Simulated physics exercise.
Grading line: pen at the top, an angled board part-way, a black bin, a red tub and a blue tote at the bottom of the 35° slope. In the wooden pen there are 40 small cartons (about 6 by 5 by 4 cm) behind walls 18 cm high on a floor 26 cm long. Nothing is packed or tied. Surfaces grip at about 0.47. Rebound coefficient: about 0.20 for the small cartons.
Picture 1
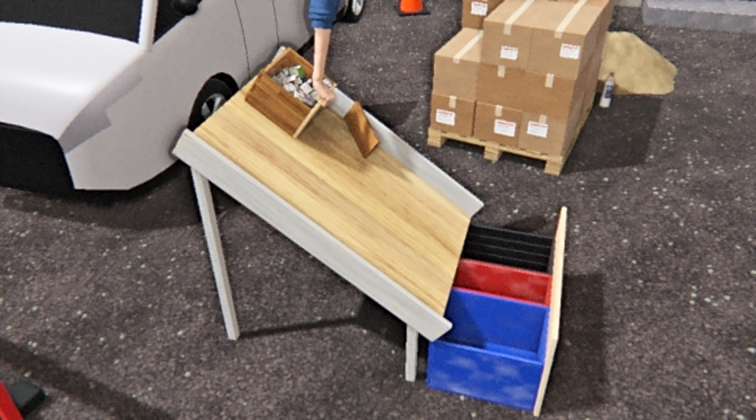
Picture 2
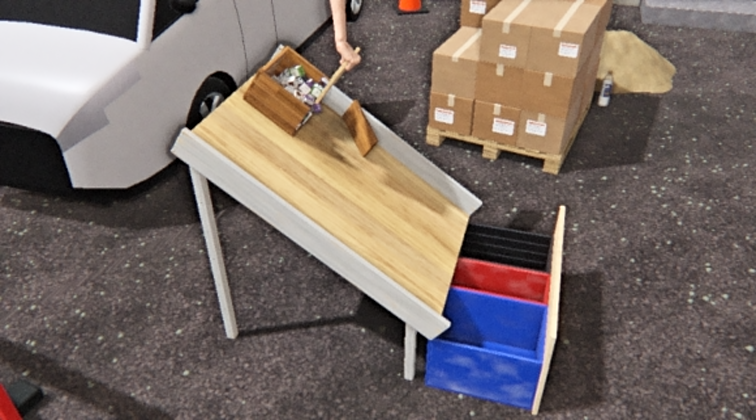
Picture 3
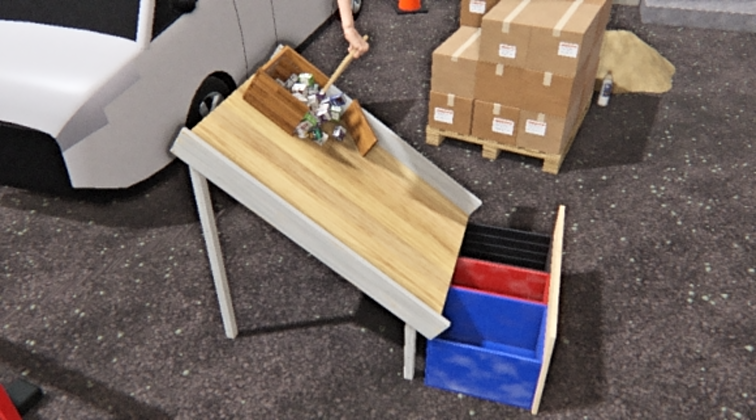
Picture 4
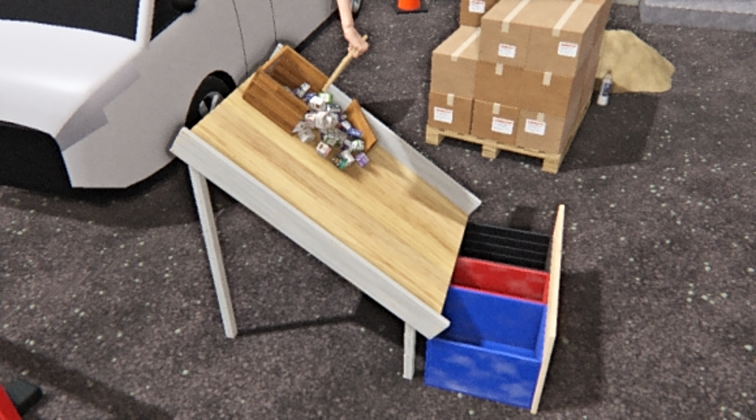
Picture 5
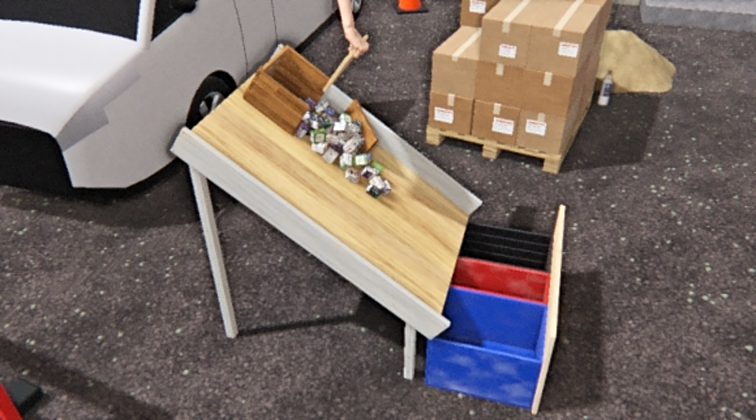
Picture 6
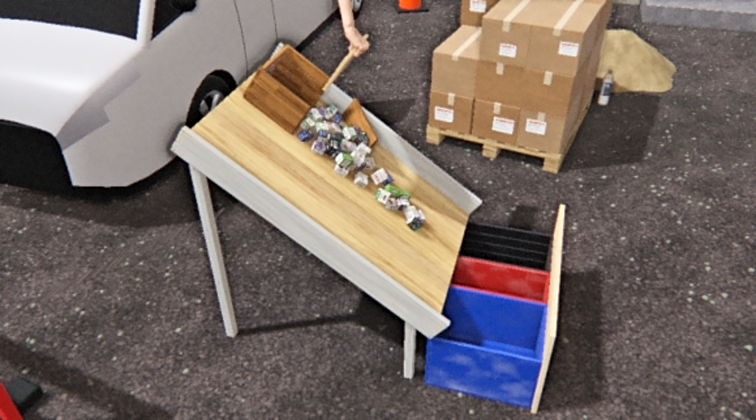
A hand lifting the gate of a wooden pen, small cartons sliding out past an angled board and down a sloping wooden table.
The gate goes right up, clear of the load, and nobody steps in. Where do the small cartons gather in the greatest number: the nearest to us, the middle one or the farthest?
The largest share ends in the middle one: The red tub.
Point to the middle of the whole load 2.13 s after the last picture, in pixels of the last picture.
Near (510, 312).
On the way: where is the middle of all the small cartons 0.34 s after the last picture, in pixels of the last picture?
At about (391, 198).
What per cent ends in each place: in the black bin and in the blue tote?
About 35 and 5 per cent.
Then, 0.34 s after the last picture, 7 in the red tub, 31 on the slope and 2 in the air.
Then, 0.77 s after the last picture, 5 in the black bin, 17 in the red tub, 2 in the blue tote, 15 on the slope and 1 in the air.
Then, 1.36 s after the last picture, 9 in the black bin, 22 in the red tub, 2 in the blue tote and 7 on the slope.
Final count (2.13 s after the last picture), 14 in the black bin, 22 in the red tub, 2 in the blue tote and 2 on the slope.
